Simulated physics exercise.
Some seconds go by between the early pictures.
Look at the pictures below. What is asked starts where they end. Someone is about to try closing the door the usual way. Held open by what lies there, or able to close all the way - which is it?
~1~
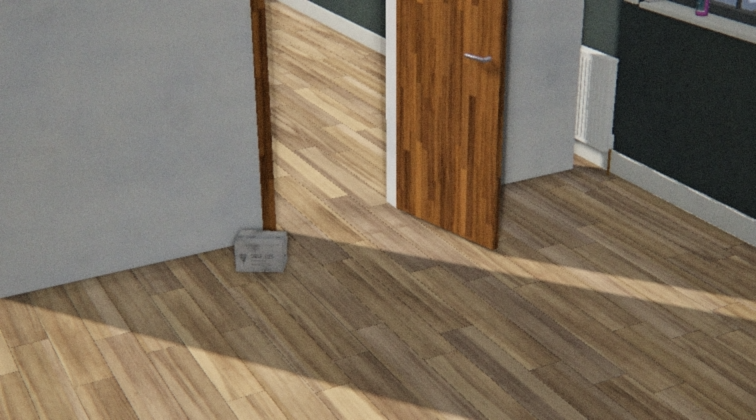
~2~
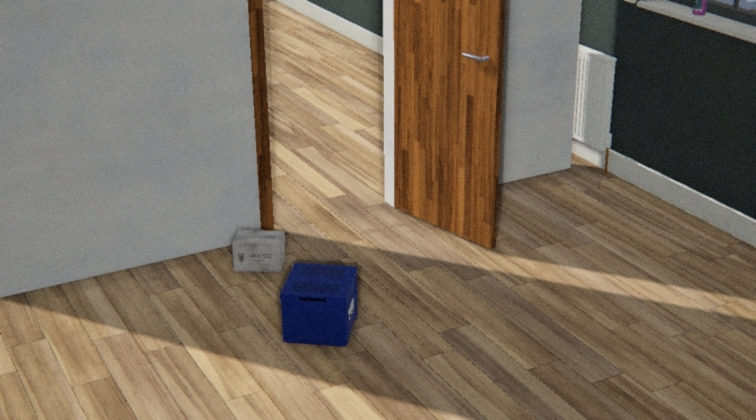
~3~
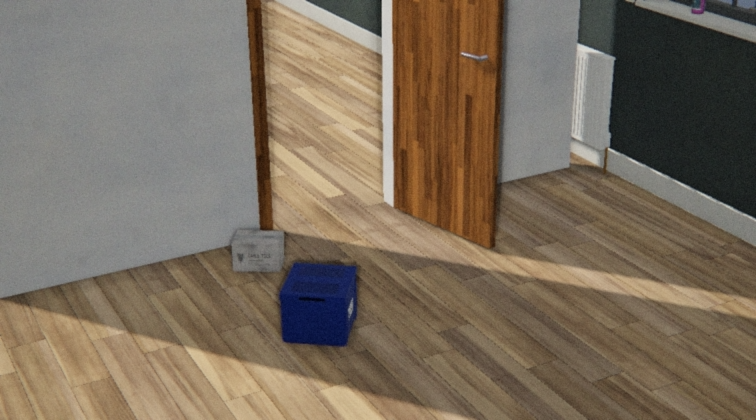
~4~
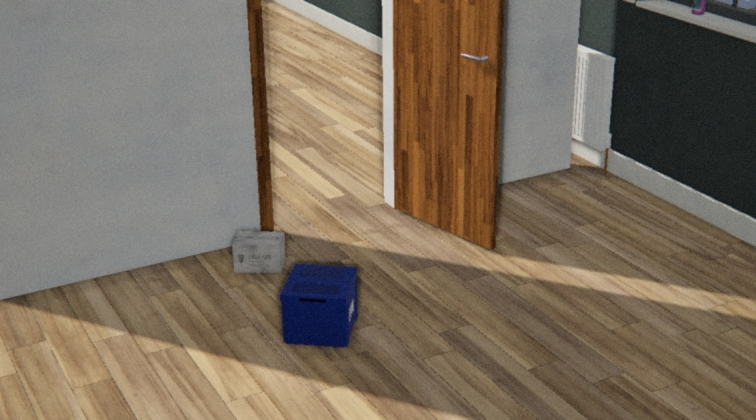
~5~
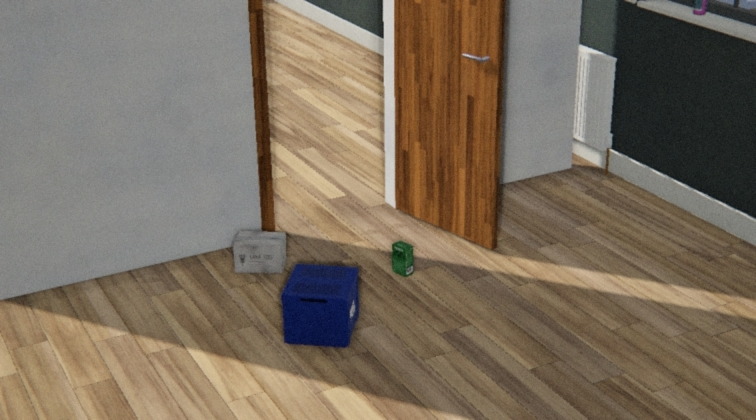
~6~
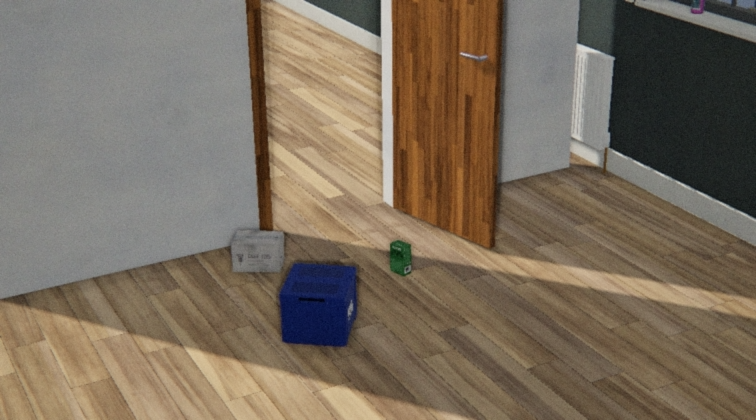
Result: Fully closed.
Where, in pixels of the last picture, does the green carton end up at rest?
It finishes at around (394, 259).
Then, 0.80 s after the last picture, door 79° open.
Then, 1.30 s after the last picture, door 53° open; green carton slid a little near (394, 259).
Then, 2.00 s after the last picture, door 17° open; green carton slid a little near (394, 259).
At rest, door 0° open; all 3 in place. Seen from the same camera at the end, green carton near (394, 259).
